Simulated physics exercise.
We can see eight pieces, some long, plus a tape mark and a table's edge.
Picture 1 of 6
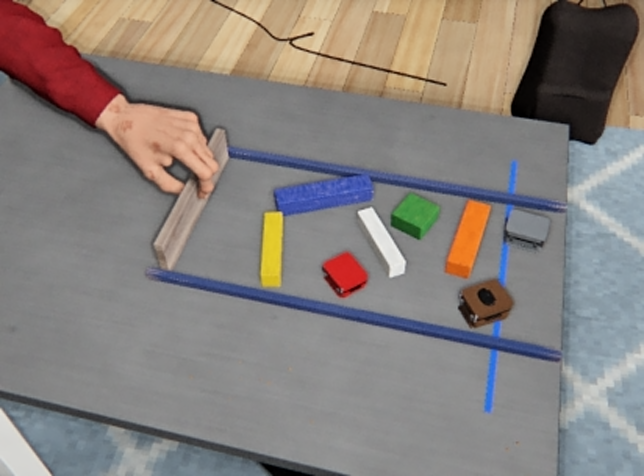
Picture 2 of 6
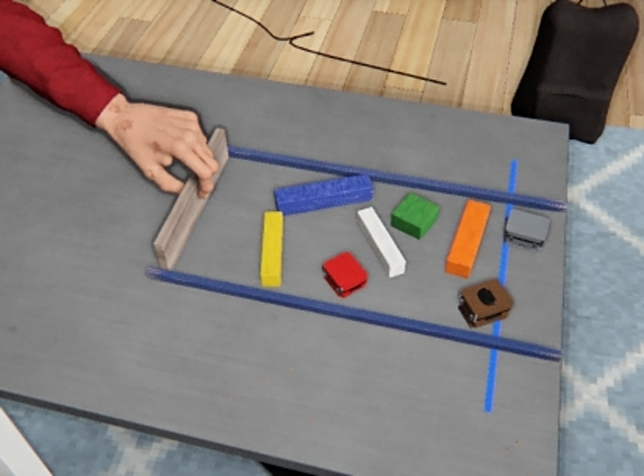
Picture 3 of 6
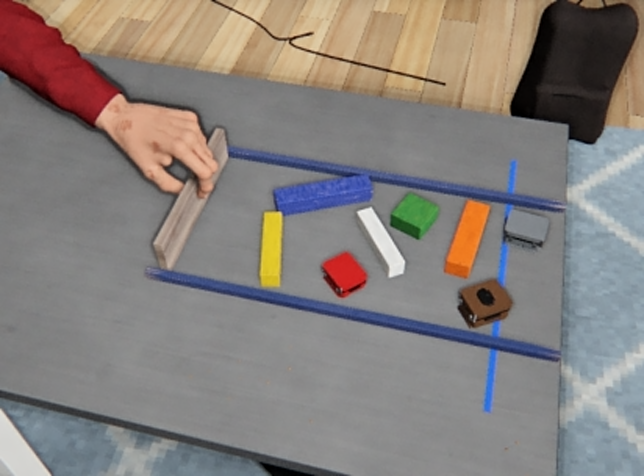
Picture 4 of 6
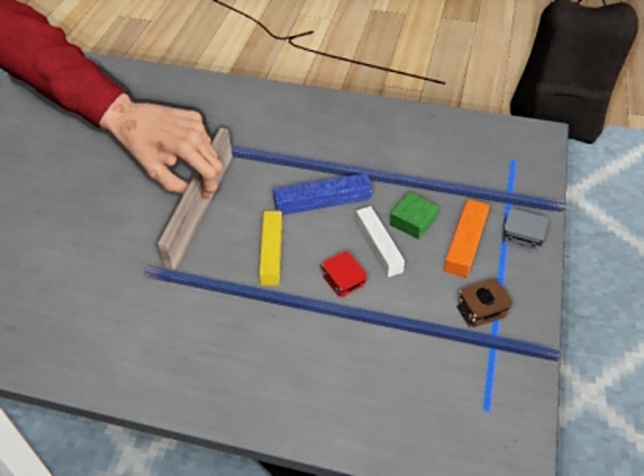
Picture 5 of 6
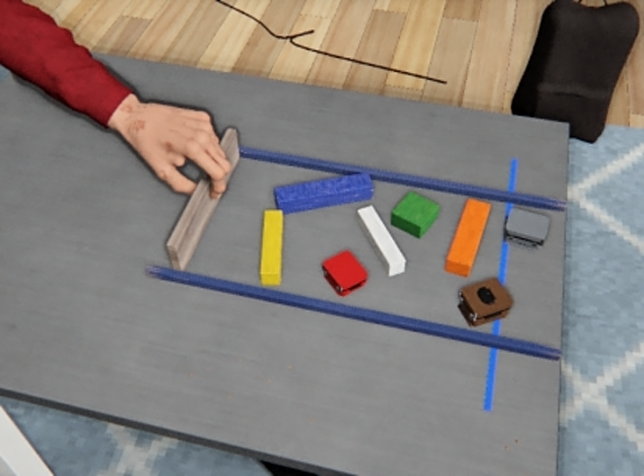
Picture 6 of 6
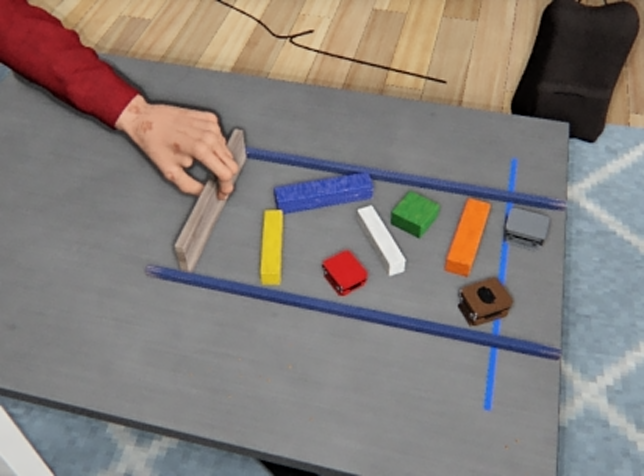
A hand holding a wooden board upright, then sliding it slightly right between blue rails towards scattered coloured blocks on a grey table.
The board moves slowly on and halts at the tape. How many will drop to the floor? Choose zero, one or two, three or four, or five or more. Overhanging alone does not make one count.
Three or four.
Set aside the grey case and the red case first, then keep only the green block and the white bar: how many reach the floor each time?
Fallen: 1 in the first try, 2 in the other.
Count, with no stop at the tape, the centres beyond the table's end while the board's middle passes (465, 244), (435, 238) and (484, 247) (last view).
It would be 1, 0 and 2.
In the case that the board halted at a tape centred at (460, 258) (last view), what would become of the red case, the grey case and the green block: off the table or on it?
One by one: The red case holds its spot, the grey case topples, the green block holds its spot.
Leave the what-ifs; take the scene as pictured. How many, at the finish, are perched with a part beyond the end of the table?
The count is 3.
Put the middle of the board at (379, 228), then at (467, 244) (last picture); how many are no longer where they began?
Tally at point one: 6; at point two: 8.
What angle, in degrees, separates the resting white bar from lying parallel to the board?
Angle: Roughly 30 degrees.
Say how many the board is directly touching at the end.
Well, it touches 2.
A little later, none off yet; grey case at rest near (525, 230); brown case at rest near (485, 303); orange bar at rest near (468, 236).
Next, none off yet; grey case shifted a little near (540, 233); brown case at rest near (485, 303); orange bar shifted a little near (503, 250).
When it is over, the number that fall off is three or four; down, orange bar, brown case and grey case.
